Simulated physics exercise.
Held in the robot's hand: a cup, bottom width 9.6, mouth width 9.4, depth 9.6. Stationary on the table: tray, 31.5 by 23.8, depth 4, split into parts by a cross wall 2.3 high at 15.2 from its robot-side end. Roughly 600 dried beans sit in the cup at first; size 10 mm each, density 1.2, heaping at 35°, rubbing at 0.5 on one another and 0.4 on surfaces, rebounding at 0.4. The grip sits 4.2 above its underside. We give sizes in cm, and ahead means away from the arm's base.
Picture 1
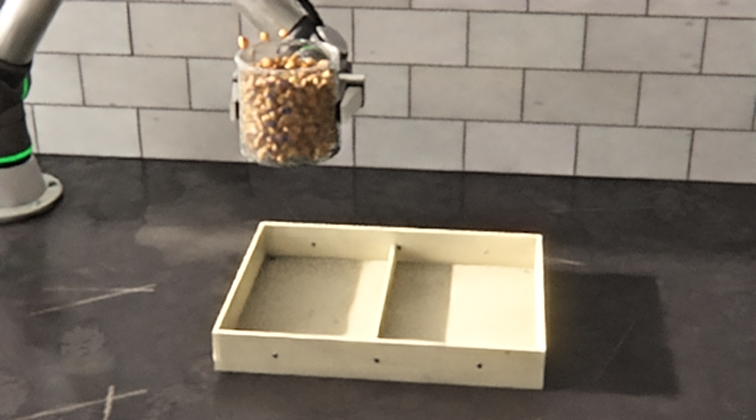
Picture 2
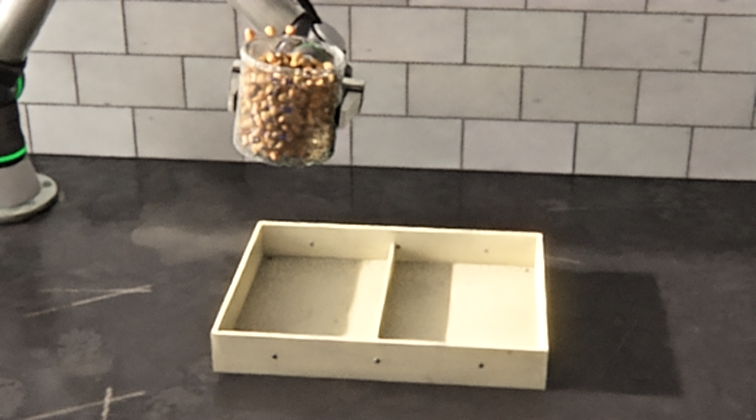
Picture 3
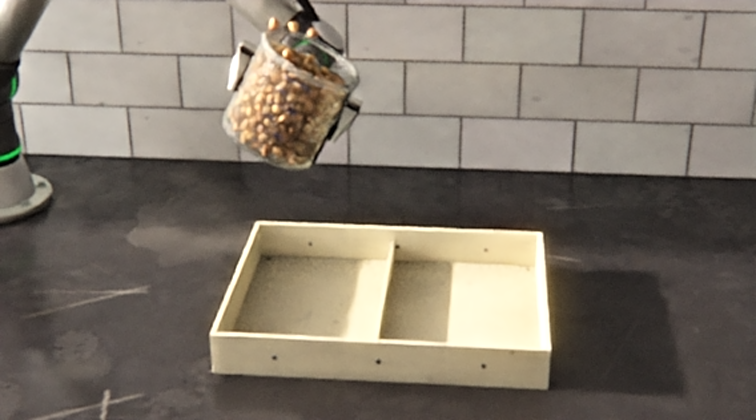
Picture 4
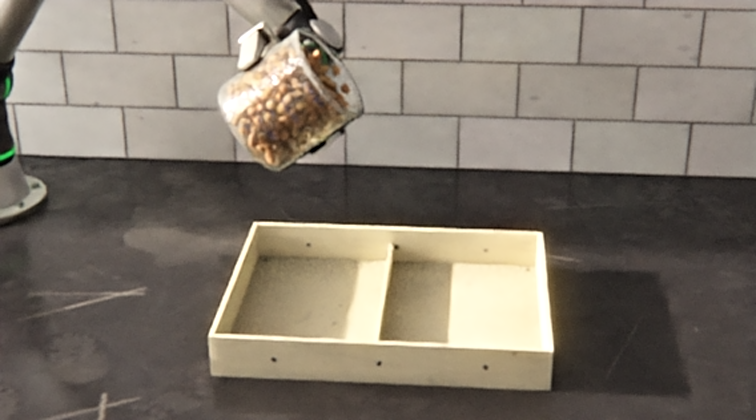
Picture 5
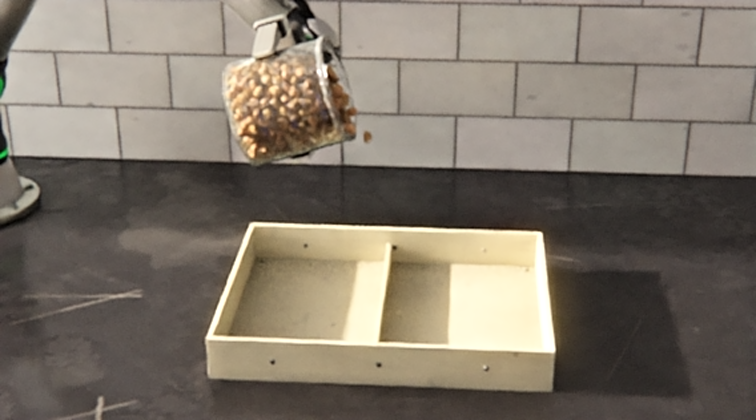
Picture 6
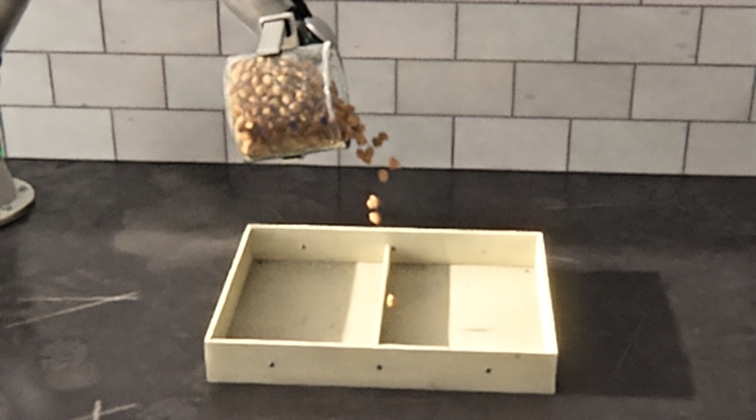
A clear cup of dried beans, held by a robot arm, tilts right, pouring beans toward a divided tray.
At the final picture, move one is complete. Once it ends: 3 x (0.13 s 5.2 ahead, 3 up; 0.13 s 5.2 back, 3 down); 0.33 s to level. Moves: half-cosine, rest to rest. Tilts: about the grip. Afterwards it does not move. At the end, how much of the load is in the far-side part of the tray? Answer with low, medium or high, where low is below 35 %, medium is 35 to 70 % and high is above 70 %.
High.
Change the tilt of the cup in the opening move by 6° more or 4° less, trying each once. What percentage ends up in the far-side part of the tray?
First try around 90 %, second around 85 %.
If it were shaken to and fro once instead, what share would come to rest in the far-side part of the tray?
Expected share: About 75 %.
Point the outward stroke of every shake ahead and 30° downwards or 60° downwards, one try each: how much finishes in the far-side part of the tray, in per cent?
First try about 50 %, second try about 35 %.
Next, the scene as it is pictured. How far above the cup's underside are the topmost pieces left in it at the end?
I'd say close to 3.0 cm.
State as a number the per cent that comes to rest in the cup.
Around 5 in a hundred.
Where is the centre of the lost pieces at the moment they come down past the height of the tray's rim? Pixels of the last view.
Their middle sits near (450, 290).
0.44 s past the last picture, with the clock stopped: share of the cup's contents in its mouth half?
About 90 per cent.
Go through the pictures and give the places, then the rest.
Cup middle at (290, 103), level; upper third of the load around (289, 83), from x 245 to 335, top at y 35; 601 in the cup, in the first frame.
Cup middle at (289, 101), tilted 8° forward; upper third of the load around (287, 81), from x 245 to 335, top at y 30, in the second frame.
Cup middle at (290, 100), tilted 28° forward; upper third of the load around (288, 80), from x 235 to 340, top at y 25, in the third frame.
Cup middle at (291, 101), tilted 52° forward; upper third of the load around (286, 80), from x 230 to 345, top at y 50, in the fourth frame.
Cup middle at (290, 102), tilted 72° forward; upper third of the load around (282, 80), from x 235 to 370, top at y 60; 600 in the cup, 1 in flight or on a rim, in the fifth frame.
Cup middle at (288, 103), tilted 80° forward; upper third of the load around (276, 82), from x 235 to 395, top at y 60; 589 in the cup, 1 in the far-side part, 11 in flight or on a rim, in the sixth frame.
Then, 0.44 s after the last picture, tilted 80° forward, highest piece 27 above the table; 439 in the far-side part, 131 in the cup, 18 in the robot-side part, 1 on the table or floor, 12 in flight or on a rim.
Then, 0.89 s after the last picture, tilted 61° forward, highest piece 22 above the table; 518 in the far-side part, 37 in the robot-side part, 36 in the cup, 8 on the table or floor, 2 in flight or on a rim.
Then, 1.31 s after the last picture, level, highest piece 22 above the table; 519 in the far-side part, 38 in the robot-side part, 36 in the cup, 8 on the table or floor.
Then, 2.36 s after the last picture, level, highest piece 22 above the table; 519 in the far-side part, 38 in the robot-side part, 36 in the cup, 8 on the table or floor.
Final count, 519 in the far-side part, 38 in the robot-side part, 36 in the cup, 8 on the table or floor. That is 86 % in the far-side part of the tray.
